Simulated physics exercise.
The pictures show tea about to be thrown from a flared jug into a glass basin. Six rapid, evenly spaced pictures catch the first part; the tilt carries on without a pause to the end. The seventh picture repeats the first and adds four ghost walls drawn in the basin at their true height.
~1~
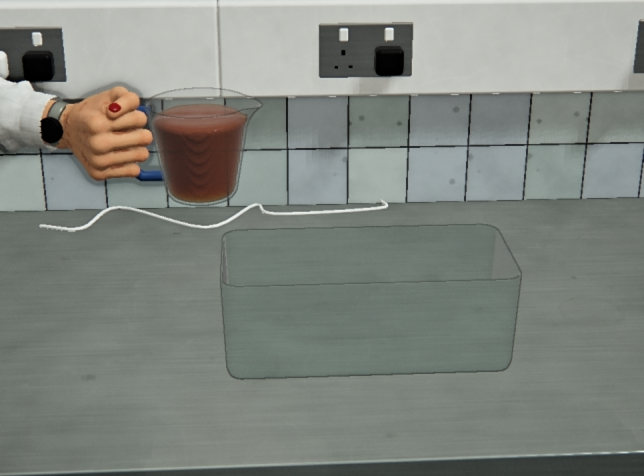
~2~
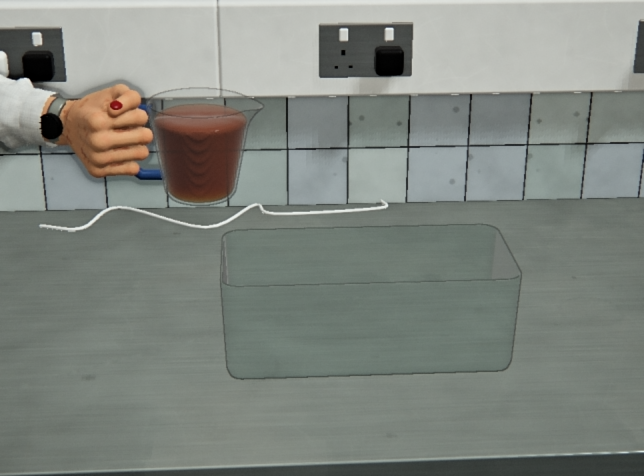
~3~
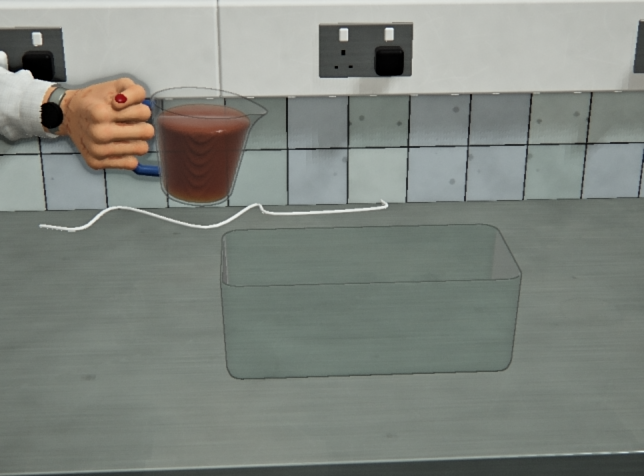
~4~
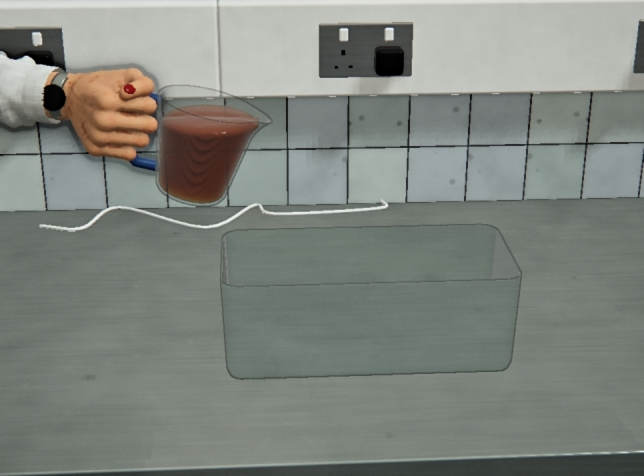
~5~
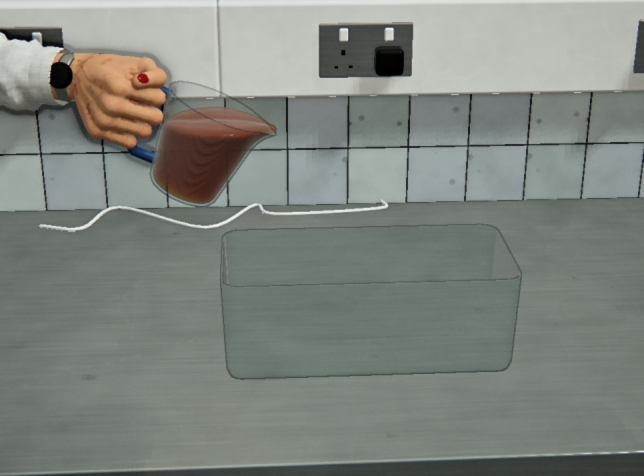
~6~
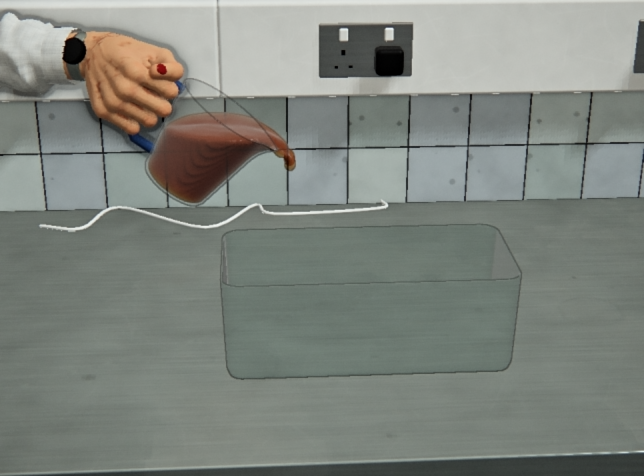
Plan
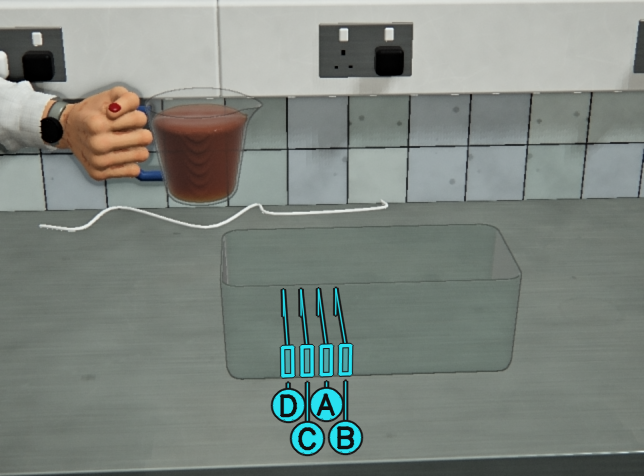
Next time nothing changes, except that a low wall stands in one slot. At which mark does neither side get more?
A is best.
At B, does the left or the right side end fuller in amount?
The left side.
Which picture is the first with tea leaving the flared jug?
In picture 5.
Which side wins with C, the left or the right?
The right side.
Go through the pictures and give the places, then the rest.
Upright, lip at (261, 104); basin from (227, 375) to (511, 366); nothing has left yet.
Upright, lip at (263, 106); nothing has left yet.
Tipped about 7°, lip at (266, 111); nothing has left yet.
Tipped about 15°, lip at (271, 120); nothing has left yet.
Tipped about 25°, lip at (275, 133); tea is over the lip, down to (275, 133).
Tipped about 37°, lip at (277, 148); tea is over the lip, down to (291, 165).
On the marked copy, A at (326, 382); B at (345, 381); C at (307, 382); D at (288, 383).
With A, about 54 % ends left of the wall and 45 % right of it.
With B, about 79 % ends left of the wall and 18 % right of it; 3 % is lost outside.
With C, about 25 % ends left of the wall and 74 % right of it.
With D, about 11 % ends left of the wall and 88 % right of it.
